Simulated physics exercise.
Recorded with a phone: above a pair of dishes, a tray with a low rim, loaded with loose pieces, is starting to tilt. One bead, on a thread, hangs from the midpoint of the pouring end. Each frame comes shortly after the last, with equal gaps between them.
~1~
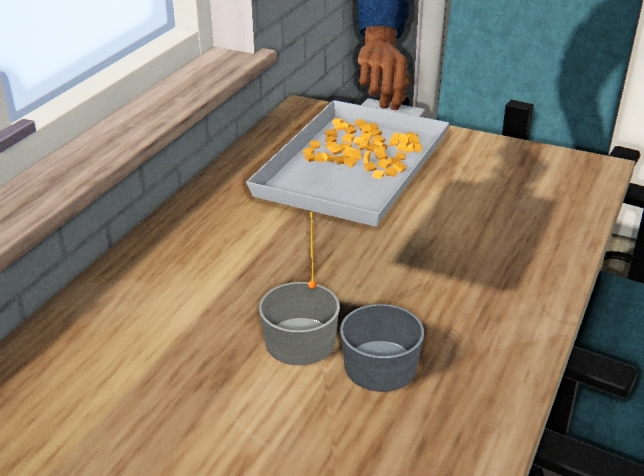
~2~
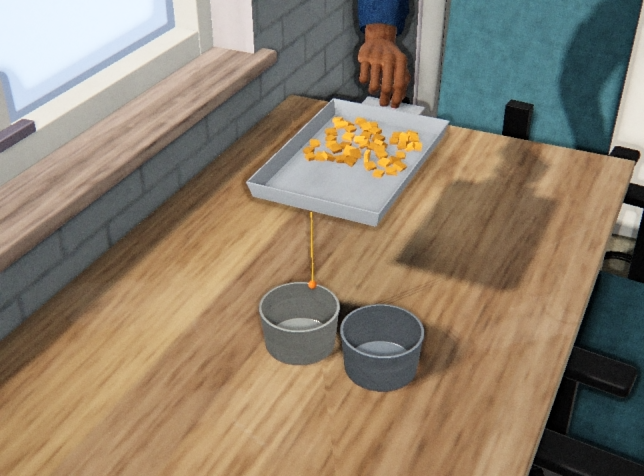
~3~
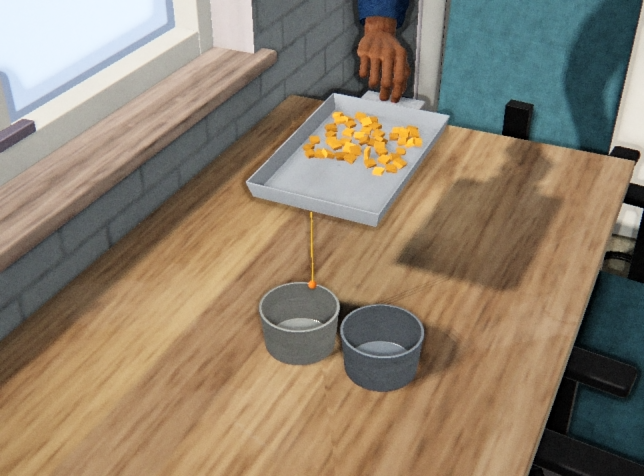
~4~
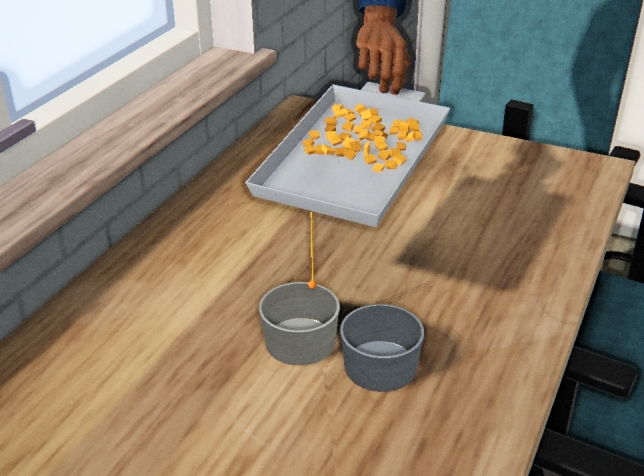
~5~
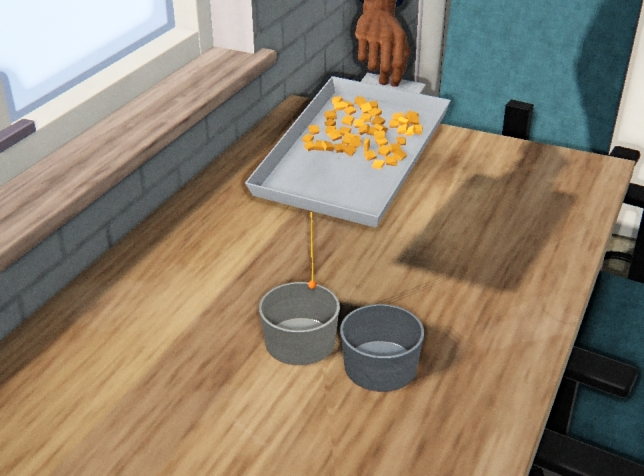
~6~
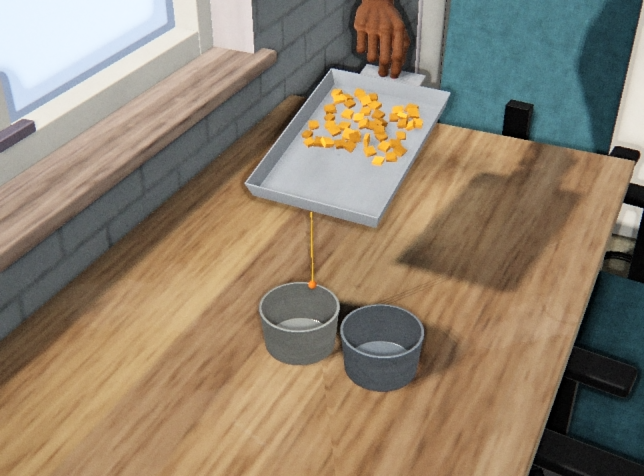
At the start, a hand holds the far end of a gray tray of small orange crackers above two empty round dishes, with an orange bead hanging on a thread. The hand then slowly raises that end, tilting the tray slightly, while the crackers rise with it and the bead stays still.
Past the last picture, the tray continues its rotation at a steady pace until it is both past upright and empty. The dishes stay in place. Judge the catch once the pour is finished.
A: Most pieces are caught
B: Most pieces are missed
Option A: Most pieces are caught.
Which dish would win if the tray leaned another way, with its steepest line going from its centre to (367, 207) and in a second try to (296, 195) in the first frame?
Try one: The rightmost dish. Try two: The leftmost dish.
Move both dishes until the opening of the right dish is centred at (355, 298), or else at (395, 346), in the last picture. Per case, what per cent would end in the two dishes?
Close to 10 in a hundred, then close to 70 in a hundred.
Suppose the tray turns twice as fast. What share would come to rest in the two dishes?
Around 70 percent.
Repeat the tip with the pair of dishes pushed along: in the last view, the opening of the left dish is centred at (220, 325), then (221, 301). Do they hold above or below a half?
For the two tries in order: Not as much as half, exceeding half.
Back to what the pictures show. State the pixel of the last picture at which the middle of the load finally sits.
Near (309, 351), more or less.
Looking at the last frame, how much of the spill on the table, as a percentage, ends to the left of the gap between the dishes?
My estimate is some 100 per cent.
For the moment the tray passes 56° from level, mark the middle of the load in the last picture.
Close to (326, 200).
Shortly afterwards, tray tipped steeply; all but a few on the tray; only a few in the air.
Next, tray tipped right over; all but a few on the tray; only a few in the right dish; a little in the left dish; only a few outside both.
Some moments later, tray tipped past a quarter turn; near a quarter in the right dish; near half in the left dish; near a quarter outside both.
In the end, tray tipped past a quarter turn; near a quarter in the right dish; near half in the left dish; near a quarter outside both.
